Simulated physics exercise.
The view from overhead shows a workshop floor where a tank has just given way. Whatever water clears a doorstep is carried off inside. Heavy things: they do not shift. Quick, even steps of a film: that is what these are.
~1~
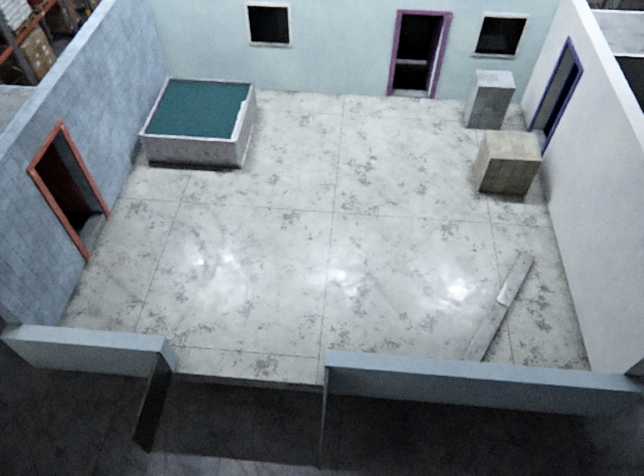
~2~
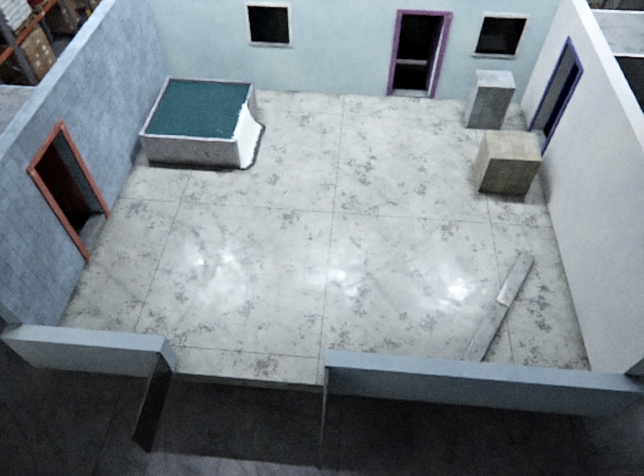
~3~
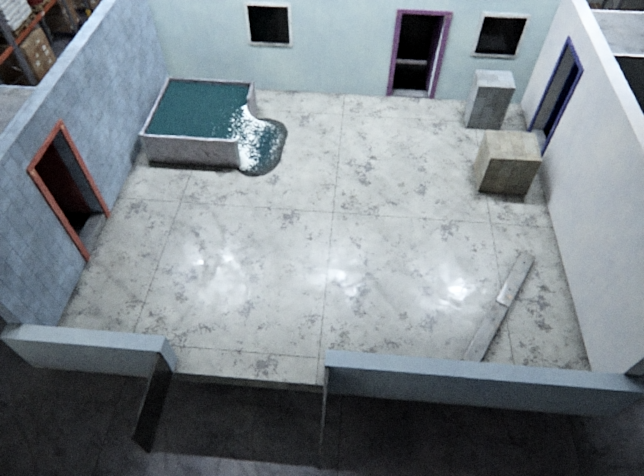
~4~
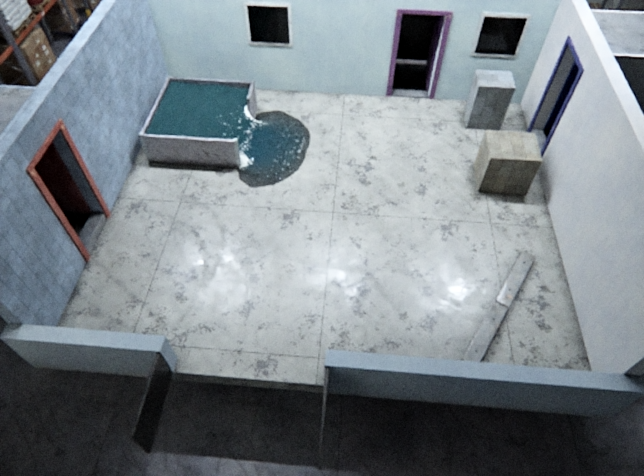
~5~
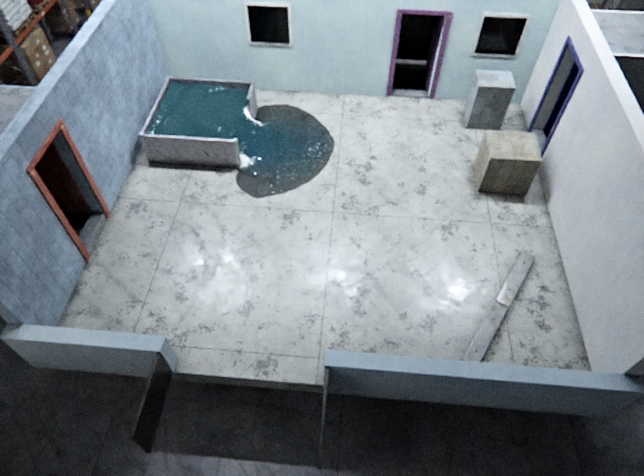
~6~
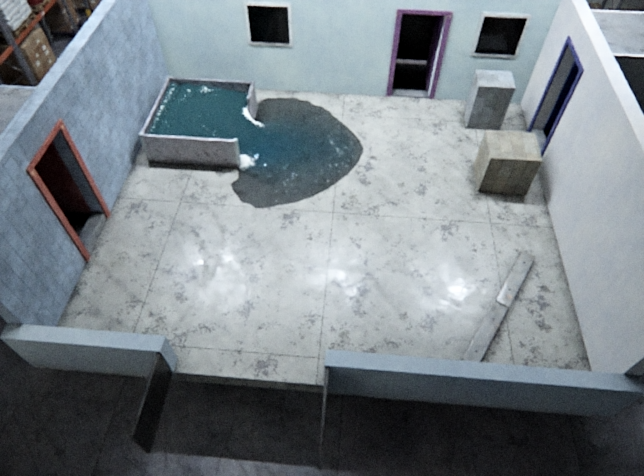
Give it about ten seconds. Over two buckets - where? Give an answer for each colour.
One by one: Red door: Up to two buckets. Purple door: Above two buckets. Blue door: Up to two buckets.
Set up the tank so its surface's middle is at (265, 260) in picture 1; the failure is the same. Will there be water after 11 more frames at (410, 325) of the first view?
Answer: Submerged.
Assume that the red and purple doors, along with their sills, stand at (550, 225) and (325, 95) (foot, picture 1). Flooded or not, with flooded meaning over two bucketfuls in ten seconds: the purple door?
Well, purple door comes in under it, as far as I can tell.
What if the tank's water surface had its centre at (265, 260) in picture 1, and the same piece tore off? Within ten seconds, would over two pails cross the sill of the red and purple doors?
I'd say the red one misses the threshold while the purple one misses the threshold.
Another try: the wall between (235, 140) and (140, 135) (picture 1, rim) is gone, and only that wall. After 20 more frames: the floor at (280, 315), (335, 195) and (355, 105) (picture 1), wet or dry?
In turn: Swamped, untouched, untouched.
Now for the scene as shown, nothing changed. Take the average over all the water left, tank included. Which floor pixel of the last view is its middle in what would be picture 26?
It's close to (339, 163).
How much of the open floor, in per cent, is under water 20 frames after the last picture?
Some 60 per cent.
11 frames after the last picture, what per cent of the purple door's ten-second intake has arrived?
Roughly 0 per cent.
A moment on, water covers 25 % of the floor; the red door not reached, the purple door not reached, the blue door not reached.
Next, water covers 45 % of the floor; the red door not reached, the purple door wet at the sill, nothing in, the blue door wet at the sill, nothing in.
Then, water covers 60 % of the floor; the red door not reached, the purple door under two buckets in, the blue door wet at the sill, nothing in.
Later, water covers 60 % of the floor; the red door not reached, the purple door under two buckets in, the blue door under two buckets in.
In the end, water covers 75 % of the floor; the red door not reached, the purple door over two buckets in, the blue door under two buckets in.
